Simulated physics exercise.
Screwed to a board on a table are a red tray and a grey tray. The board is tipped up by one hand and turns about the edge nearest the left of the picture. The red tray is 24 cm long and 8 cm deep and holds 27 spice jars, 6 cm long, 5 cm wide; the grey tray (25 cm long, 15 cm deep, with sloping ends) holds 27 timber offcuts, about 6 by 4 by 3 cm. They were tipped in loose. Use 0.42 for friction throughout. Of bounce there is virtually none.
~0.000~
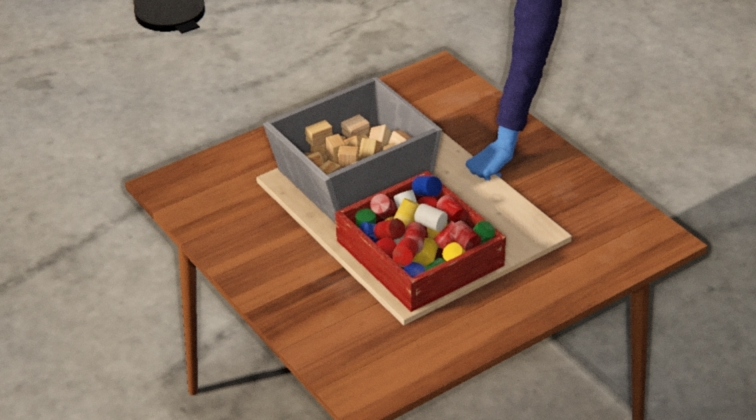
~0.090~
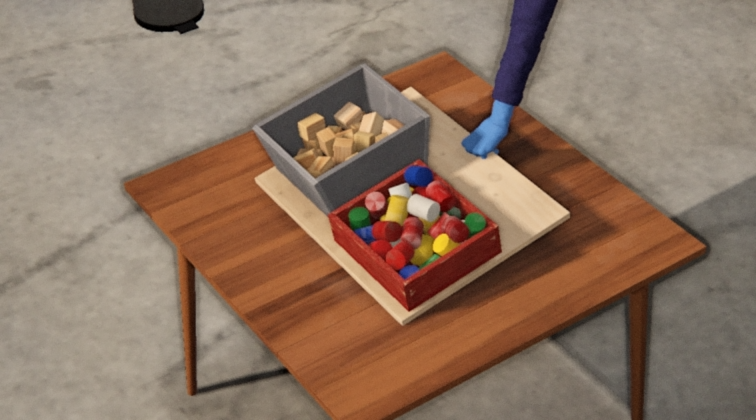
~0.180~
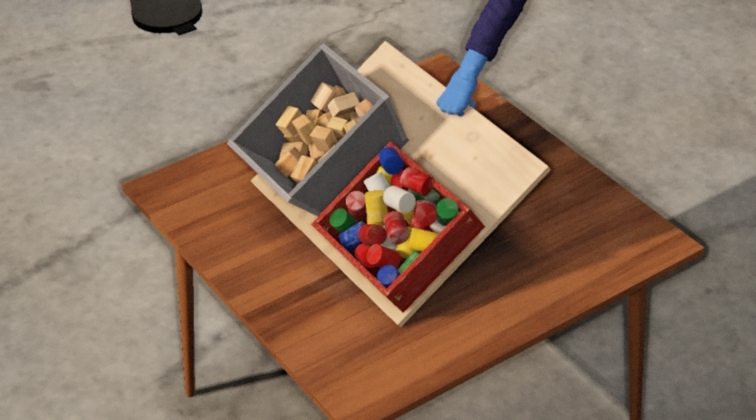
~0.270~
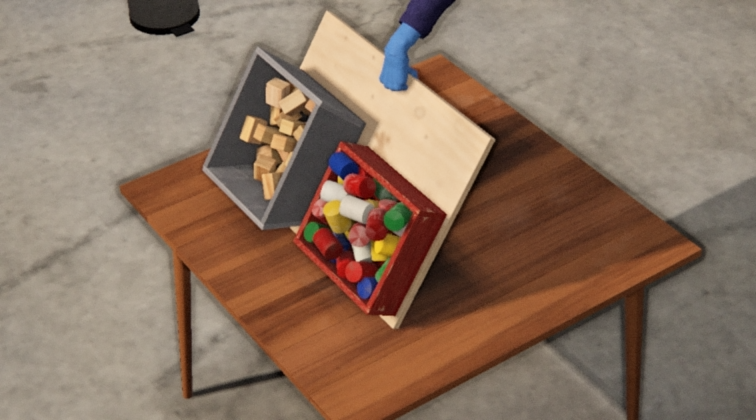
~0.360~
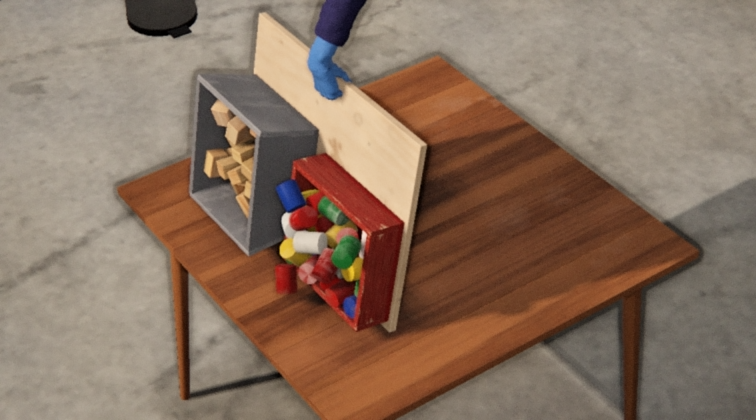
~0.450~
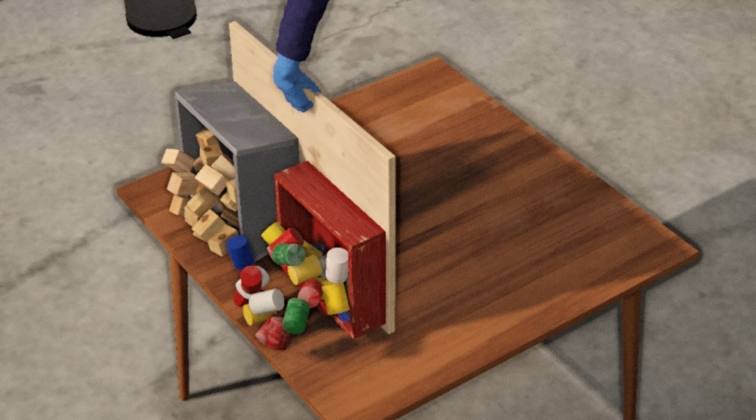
At the start, a grey tray of wooden blocks and a red tray of colourful pieces sit on a flat board on a table. A blue-gloved hand tips the board up about its left edge until it stands nearly upright, and many pieces and blocks tumble out of both trays.
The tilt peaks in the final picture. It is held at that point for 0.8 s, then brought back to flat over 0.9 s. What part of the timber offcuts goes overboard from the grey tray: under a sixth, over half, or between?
Bet it keeps below half of them inside.
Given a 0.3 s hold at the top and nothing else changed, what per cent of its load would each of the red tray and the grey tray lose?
Red tray: 80%, grey tray: 90%.
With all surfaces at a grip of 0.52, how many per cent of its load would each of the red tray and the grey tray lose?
Red tray 80, grey tray 90 per cent.
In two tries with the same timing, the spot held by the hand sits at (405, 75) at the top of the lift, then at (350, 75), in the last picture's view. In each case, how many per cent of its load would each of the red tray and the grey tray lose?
First try, then second: The red tray sheds 30 then 70 per cent, and the grey tray sheds 0 then 60 per cent.
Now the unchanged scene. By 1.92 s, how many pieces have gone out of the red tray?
Red tray: About 25.
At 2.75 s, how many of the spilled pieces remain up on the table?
The count is about 8.
After 0.82 s, tilt 89°; red tray 3 in, 24 out and grey tray 6 in, 21 out.
After 1.28 s, tilt 89°; red tray 2 in, 25 out and grey tray 6 in, 21 out.
After 1.92 s, tilt 14°; red tray 2 in, 25 out and grey tray 5 in, 22 out.
Outcome (at 2.75 s), red tray 2 in, 25 out and grey tray 5 in, 22 out. Asked share, 22 of 27, 81 per cent.
